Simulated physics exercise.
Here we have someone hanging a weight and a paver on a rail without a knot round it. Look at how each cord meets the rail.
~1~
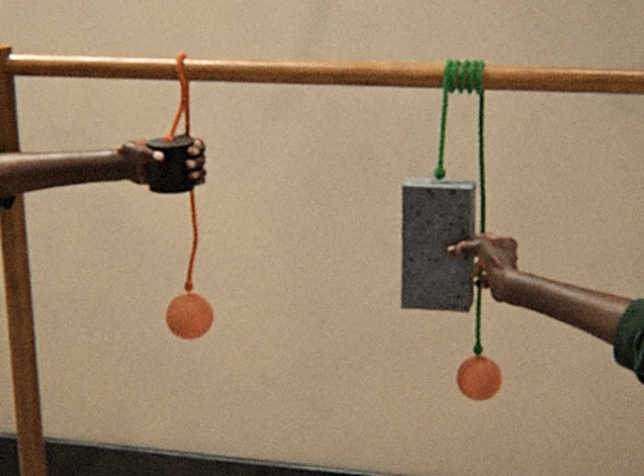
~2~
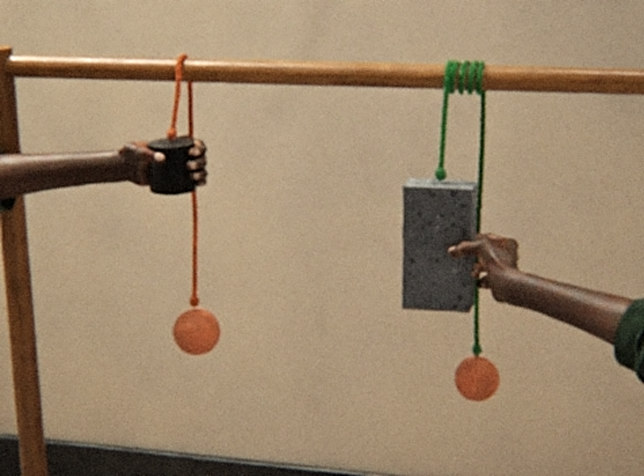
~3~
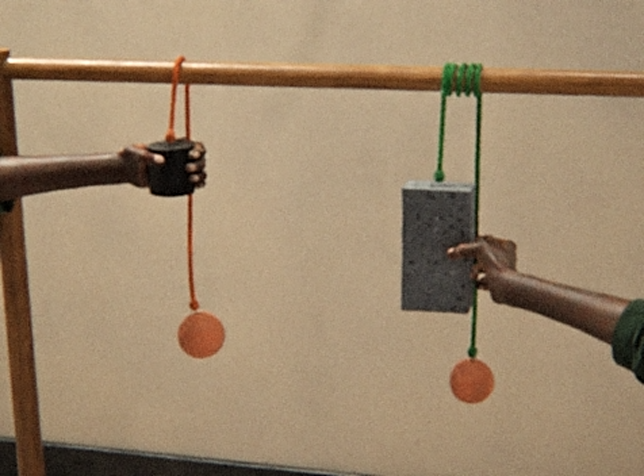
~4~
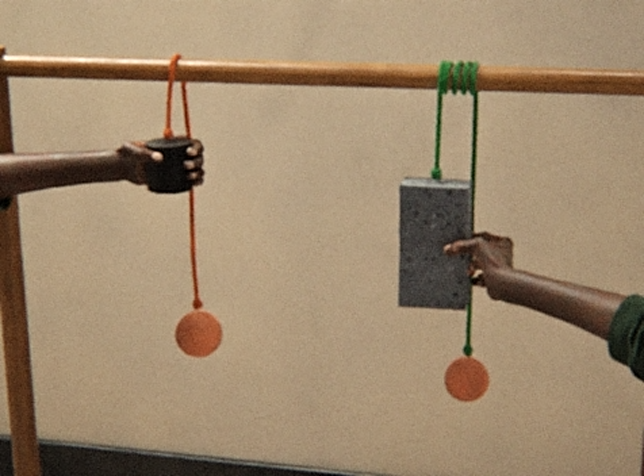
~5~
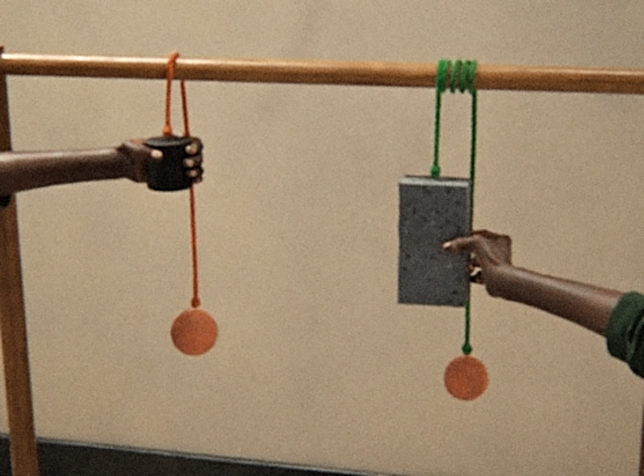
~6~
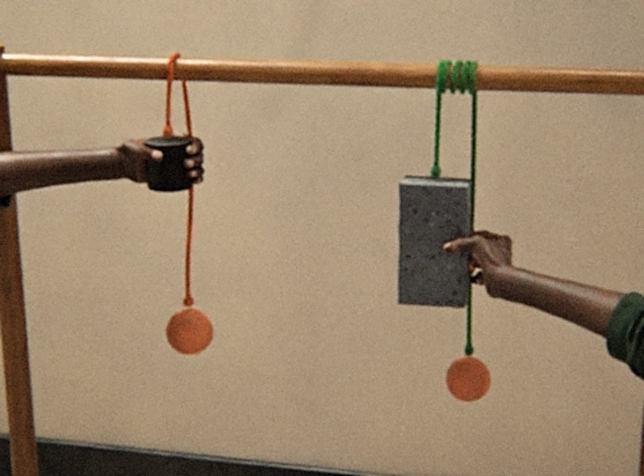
Two hands hold a dark cylinder and a gray block while orange balls sway slightly on cords.
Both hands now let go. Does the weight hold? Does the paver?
Outcome: The weight drops; the paver keeps its height.
Then, 0.46 s past the final frame, weight dropping near (183, 390); paver still up near (438, 238).
Then, 0.76 s past the final frame, weight on the floor; paver still up near (439, 240).
When it is over, weight on the floor; paver still up near (438, 239). The weight pulls its rope through and the paver stays hanging.
